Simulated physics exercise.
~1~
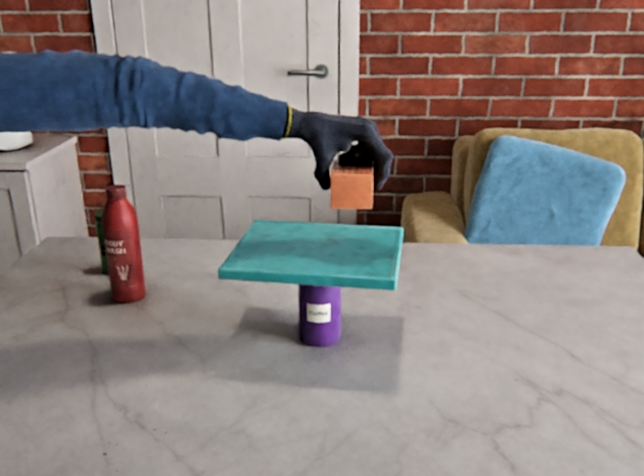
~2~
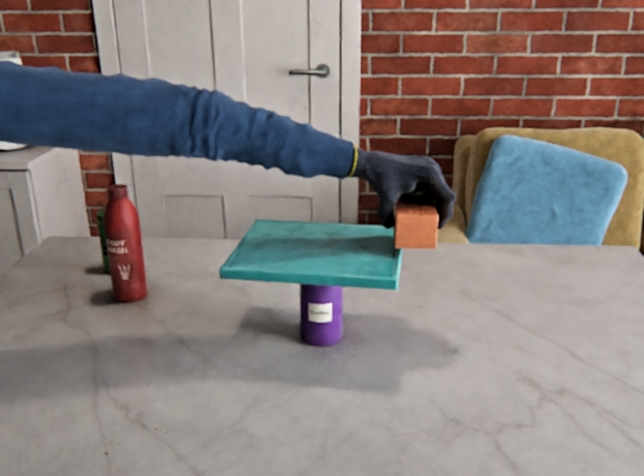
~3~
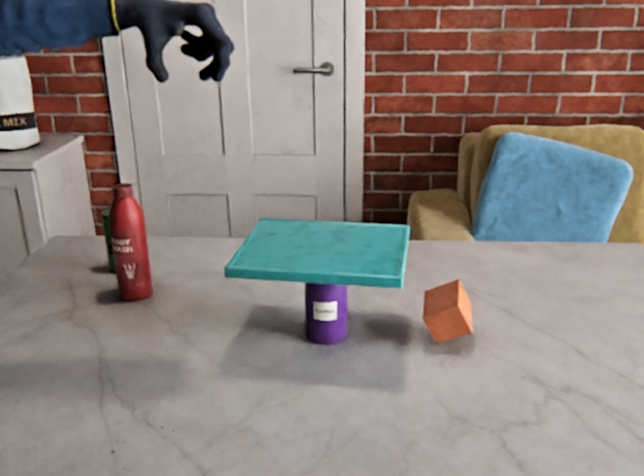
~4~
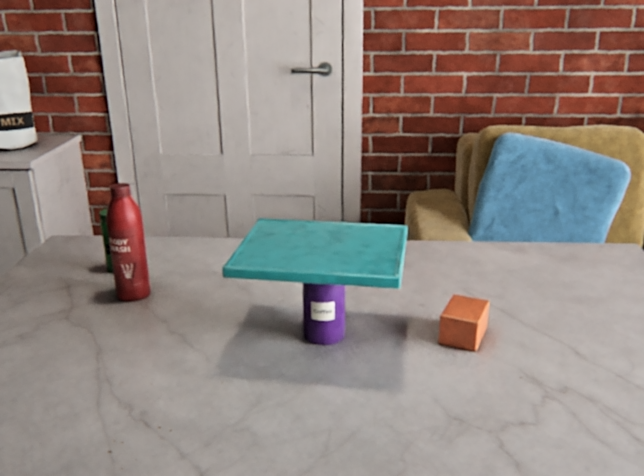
An orange block hangs from a dark-gloved hand above a marble-topped table, seen from the front by a slightly swaying camera, with a brick wall, a white door and a yellow chair behind. In the middle, a turquoise tray rests on a purple jar, while a red bottle and a green container stand to the left. The hand carries the block right and down to the tray's right edge. It lets go and draws back, and the block drops beside the tray, tumbling. The block ends on the tabletop to the right, while everything else stays standing.
